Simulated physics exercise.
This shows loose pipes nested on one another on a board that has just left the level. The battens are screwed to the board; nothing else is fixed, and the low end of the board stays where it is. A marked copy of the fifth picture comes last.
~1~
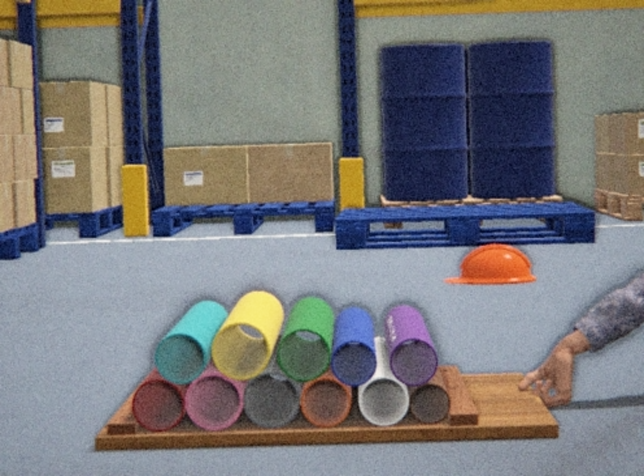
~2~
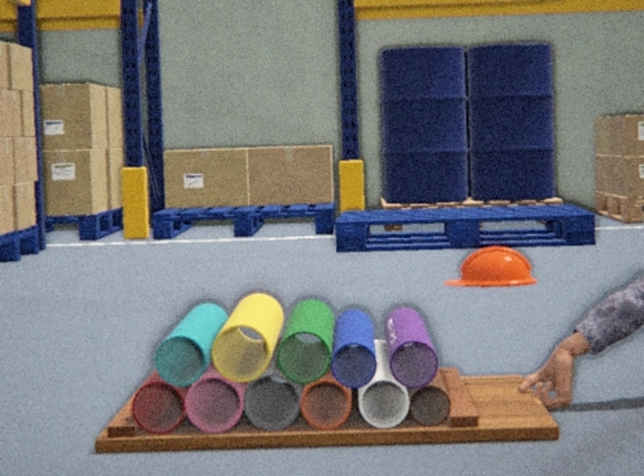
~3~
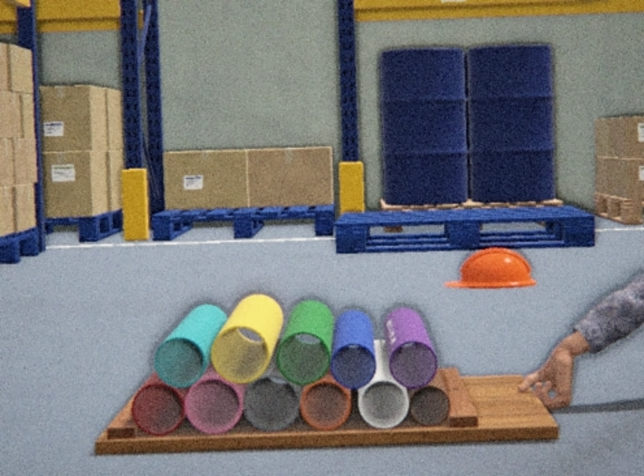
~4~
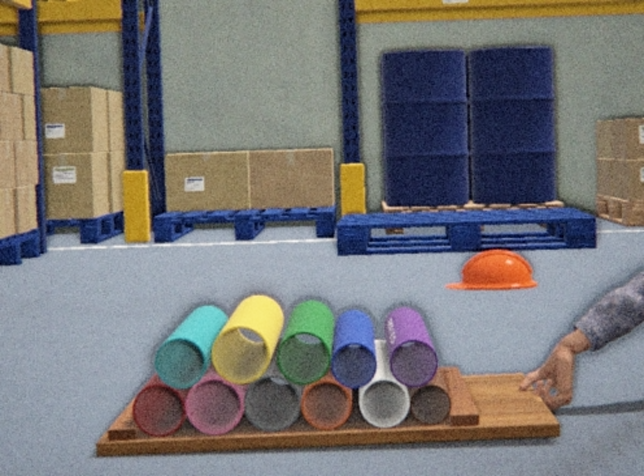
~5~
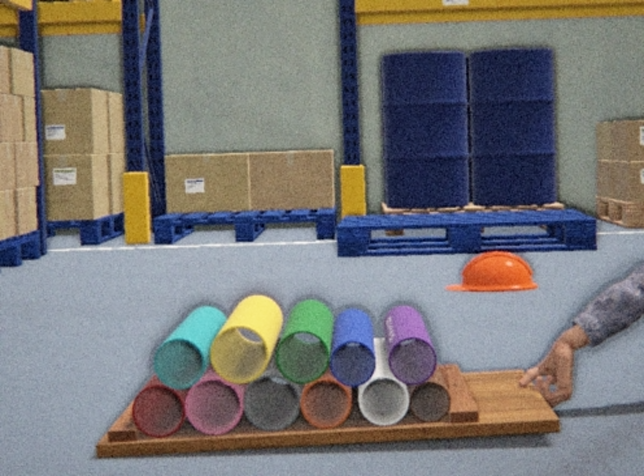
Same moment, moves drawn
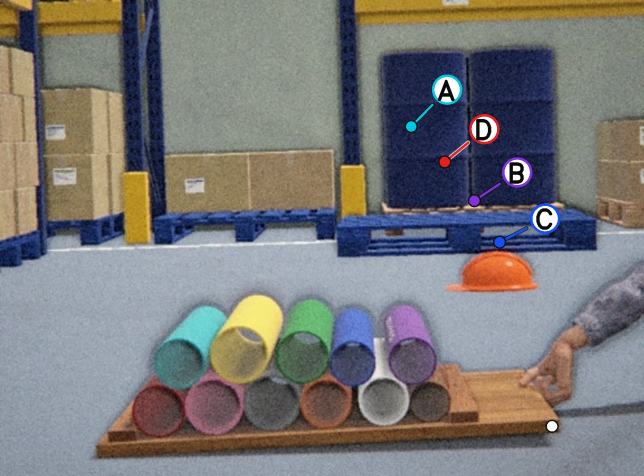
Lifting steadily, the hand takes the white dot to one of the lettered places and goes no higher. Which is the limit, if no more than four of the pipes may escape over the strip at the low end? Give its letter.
Stop at C.
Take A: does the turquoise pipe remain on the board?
No.
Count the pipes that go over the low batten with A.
With A, eleven.
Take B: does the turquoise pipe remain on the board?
The turquoise pipe: No.
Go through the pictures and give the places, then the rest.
The first frame shows orange pipe (326, 402); white pipe (384, 401); brown pipe (430, 403).
The second frame shows brown pipe (430, 406); green pipe (304, 357).
The third frame shows board (329, 406); white pipe (384, 403); brown pipe (430, 406); pink pipe (214, 405).
The fourth frame shows board (330, 406); red pipe (159, 410); pink pipe (214, 406).
The fifth frame shows board (329, 404); red pipe (159, 411); pink pipe (214, 406).
On the marked copy, A at (411, 126); B at (475, 201); C at (500, 242); D at (445, 162); the white dot at (552, 426).
Following C. Soon after the start, board at 16°.
Later, board at 26°.
In the end, board at 26°, none over the low batten.
As for the rest, A eleven over the low batten; B eleven over the low batten; D eleven over the low batten.
